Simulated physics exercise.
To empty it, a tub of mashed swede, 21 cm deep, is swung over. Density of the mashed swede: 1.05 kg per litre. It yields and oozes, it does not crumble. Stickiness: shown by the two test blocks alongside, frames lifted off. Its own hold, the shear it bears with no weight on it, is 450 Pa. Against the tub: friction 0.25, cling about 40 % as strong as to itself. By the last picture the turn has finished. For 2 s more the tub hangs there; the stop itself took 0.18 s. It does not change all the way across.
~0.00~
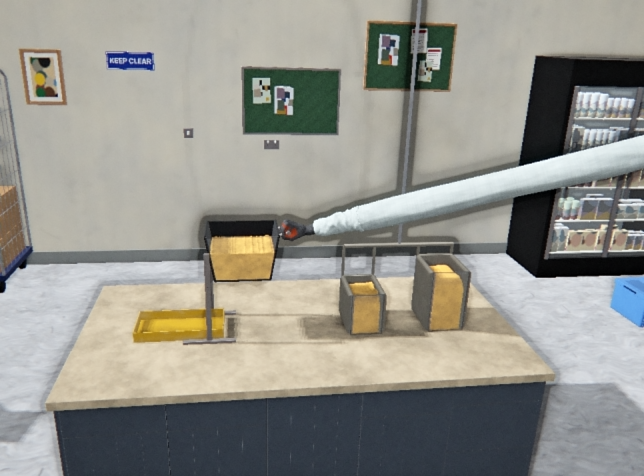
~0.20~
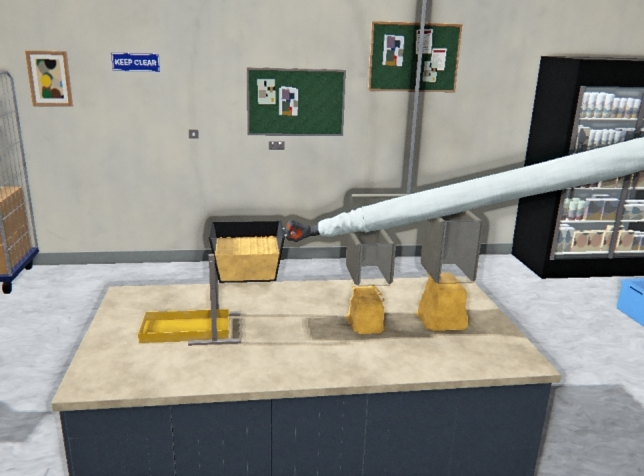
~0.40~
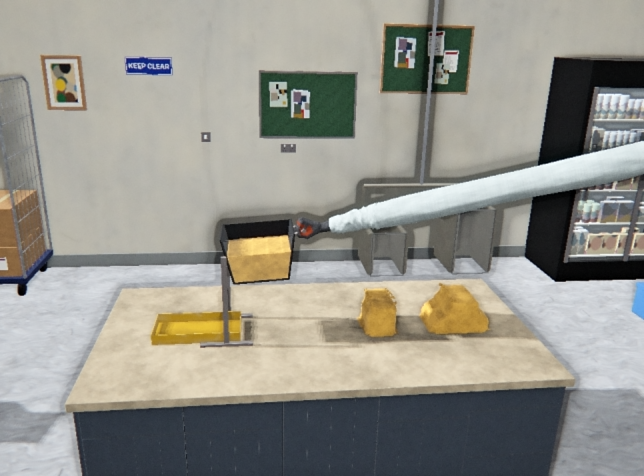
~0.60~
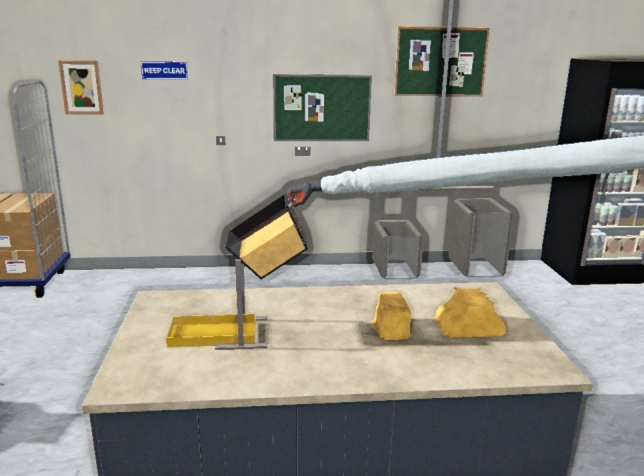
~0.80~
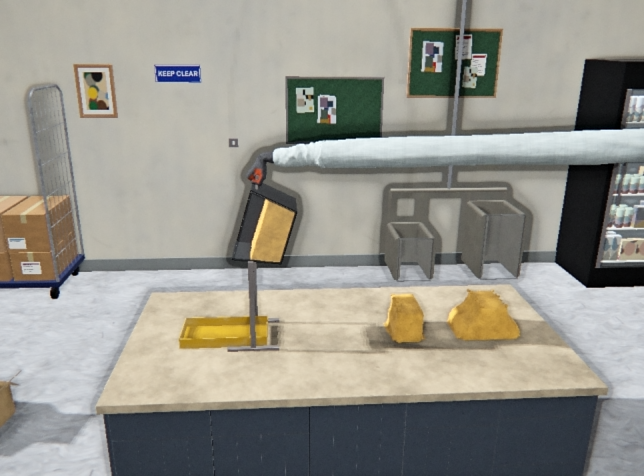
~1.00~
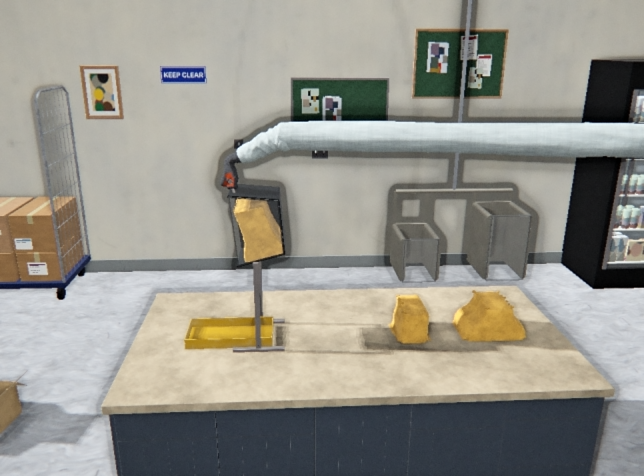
On a counter in a storeroom, two grey moulds rose off a pair of yellowish blocks, which sagged, the larger more, and then a pale mechanical arm tilted a dark tub of similar stuff onto its side.
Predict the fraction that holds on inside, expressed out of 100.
Around 0 out of 100.
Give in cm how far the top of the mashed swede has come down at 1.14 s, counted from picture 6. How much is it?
About 9 cm.
After 1.14 s, the tub is at 95 degrees and holds 67 %.
After 1.31 s, the tub is at 95 degrees and holds 28 %.
After 1.48 s, the tub is at 95 degrees and holds 0 %.
After 1.65 s, the tub is at 95 degrees and holds 0 %.
After 3.00 s, the tub is at 95 degrees and holds 0 %.
